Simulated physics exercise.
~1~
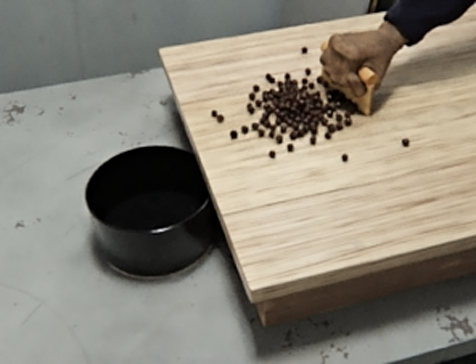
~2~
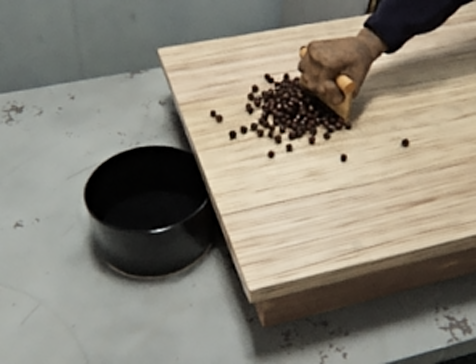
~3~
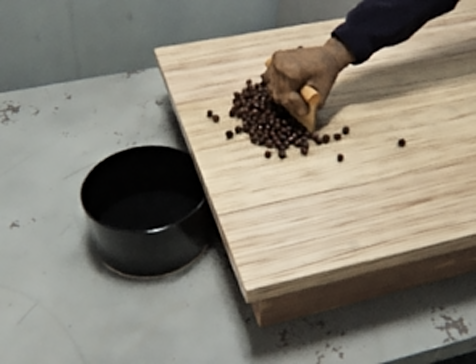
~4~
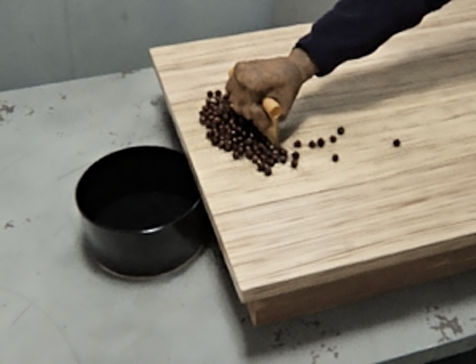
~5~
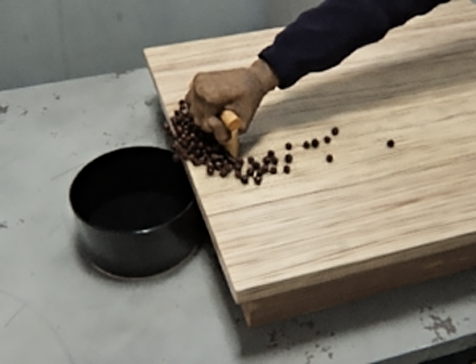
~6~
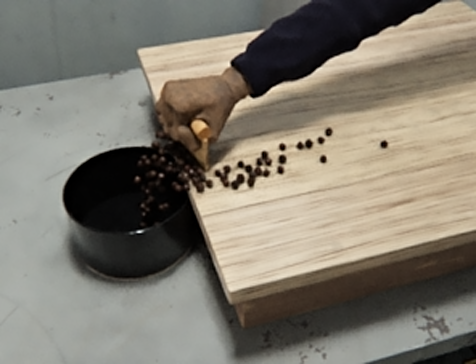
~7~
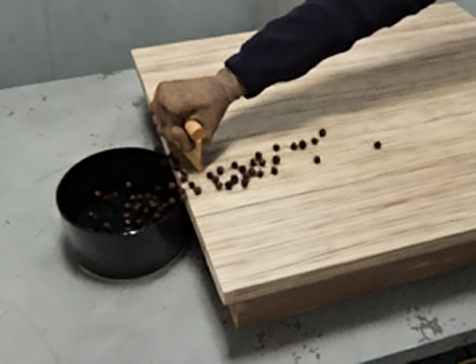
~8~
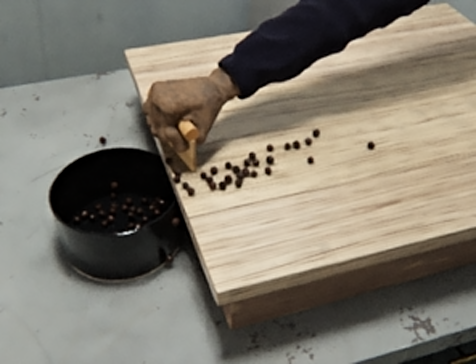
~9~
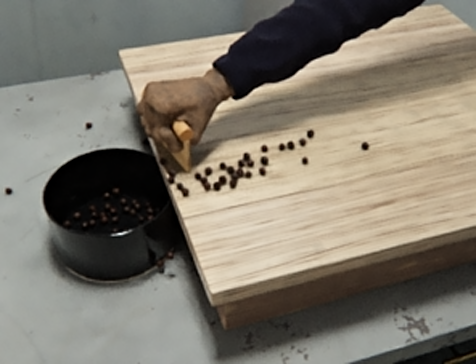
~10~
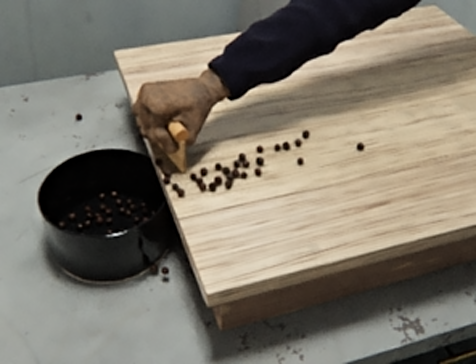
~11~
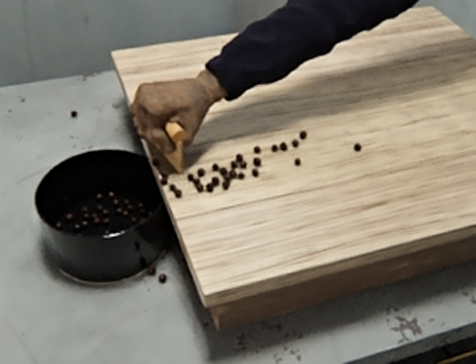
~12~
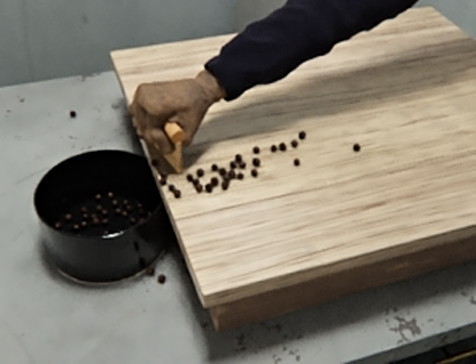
A hand scrapes dark balls left off a wooden board, roughly half landing in the pot.
